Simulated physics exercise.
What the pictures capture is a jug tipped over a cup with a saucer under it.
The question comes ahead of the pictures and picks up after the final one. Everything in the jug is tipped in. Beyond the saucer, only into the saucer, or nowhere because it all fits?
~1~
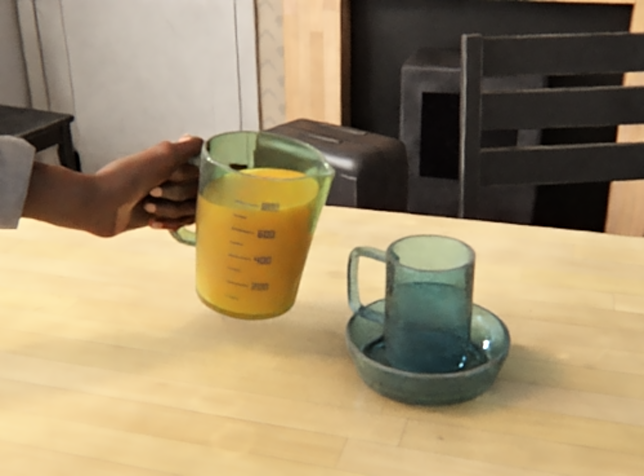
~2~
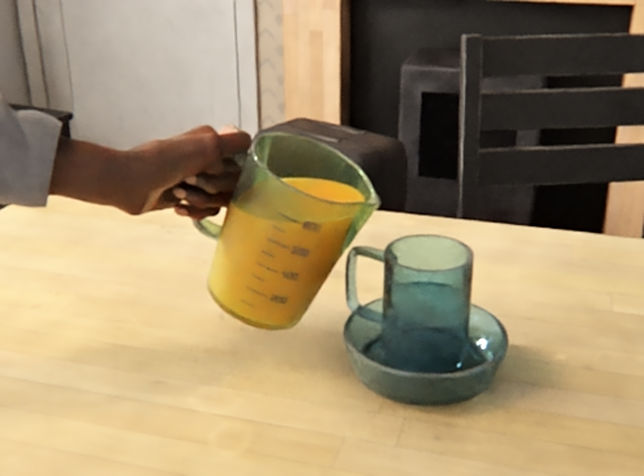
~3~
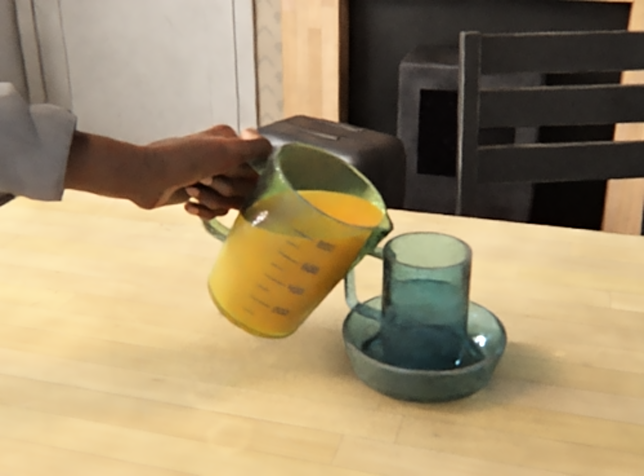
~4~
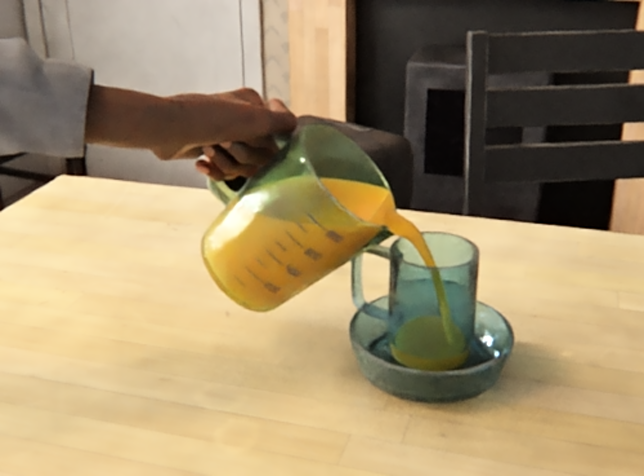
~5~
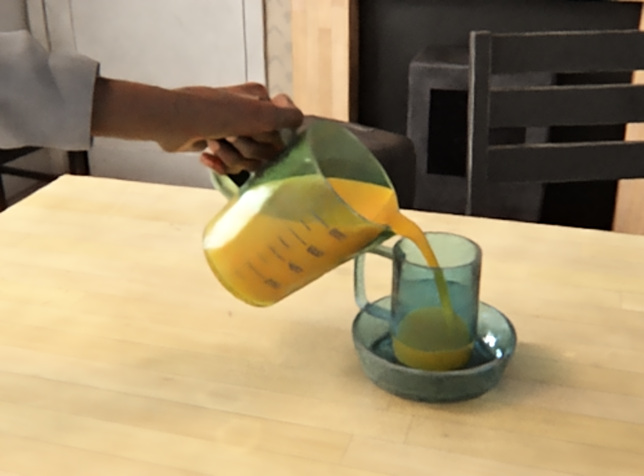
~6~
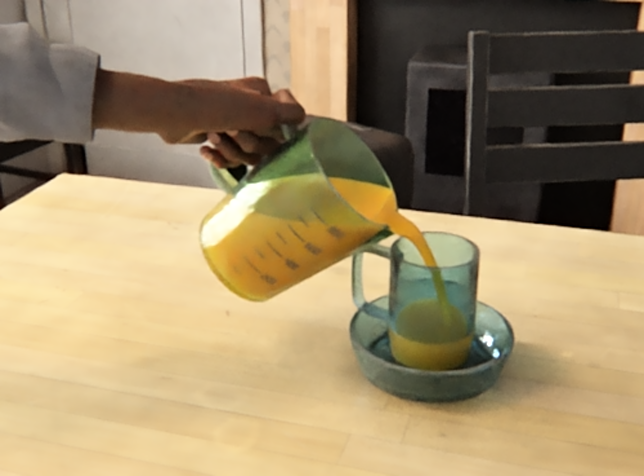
I think the cup is going to be beaten, saucer and all.
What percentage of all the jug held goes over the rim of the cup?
I reckon close to 55 per cent.
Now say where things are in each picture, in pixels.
In the first picture, a hand has the jug; jug (255, 223) about three quarters full; cup (428, 304) empty; saucer (412, 380) dry.
In the second picture, the jug is tipped; jug (285, 231) tipped 25° with all of its load; cup (426, 304) empty.
In the third picture, the jug is tipped; jug (293, 242) tipped 30° with all of its load; cup (425, 301) empty.
In the fourth picture, the stream is running; jug (297, 221) tipped 45° with nearly all of its load; cup nearly empty, surface at (430, 339).
In the fifth picture, the stream is running; jug (300, 218) tipped 45° with nearly all of its load; cup (435, 302) about a quarter full.
In the sixth picture, the stream is running; jug (297, 213) tipped 50° with nearly all of its load; cup about a quarter full, surface at (431, 325); saucer (415, 377) dry.
Shortly, the cup is full to the brim; the saucer is wet, with room to spare.
Then, the cup is full to the brim; the saucer is full and running over.
At the finish, the cup is full to the brim; the saucer is full and running over.
